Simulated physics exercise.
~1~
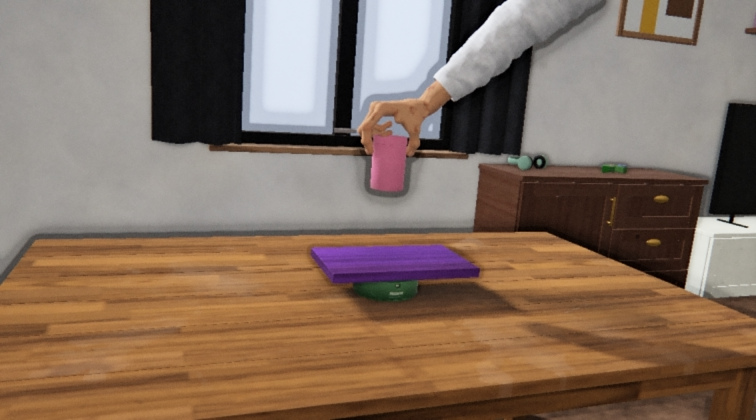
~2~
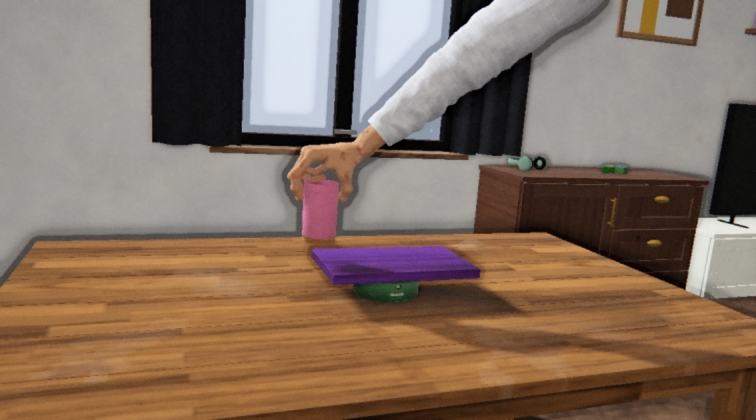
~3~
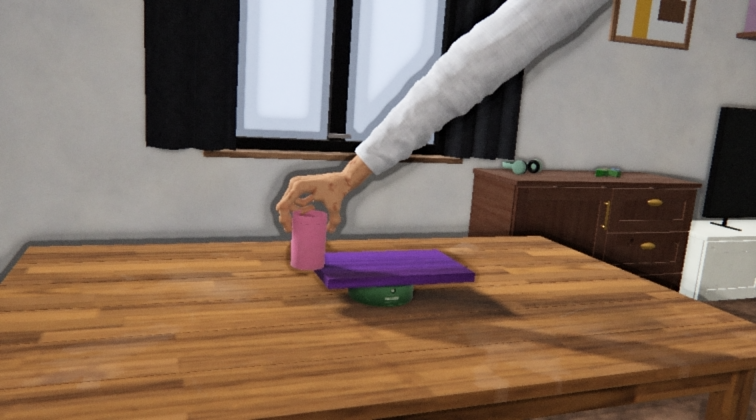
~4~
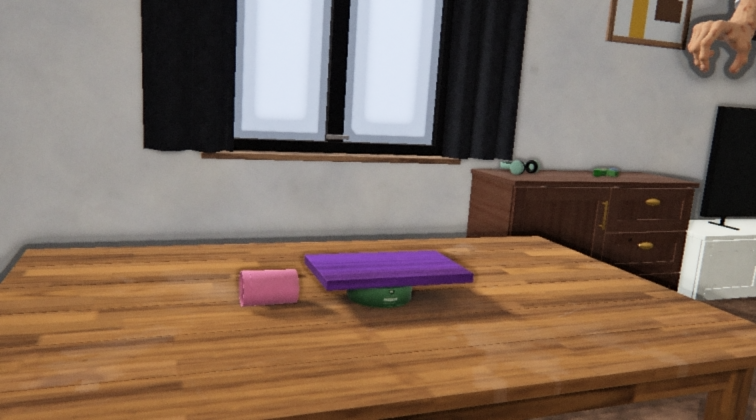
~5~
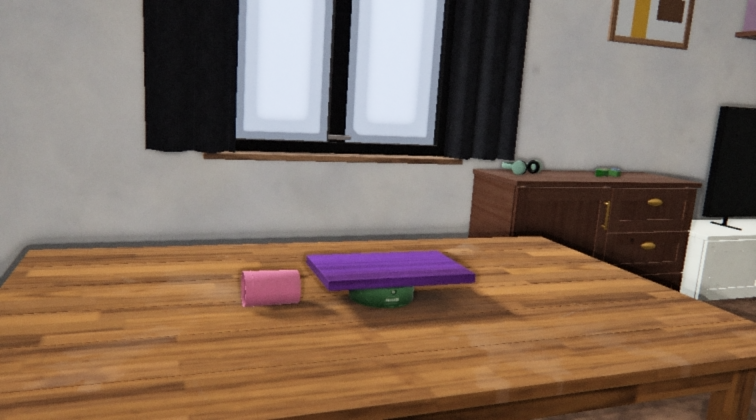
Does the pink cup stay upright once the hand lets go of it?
No, the pink cup comes down and ends up lying on its side on the table, left of the purple board.
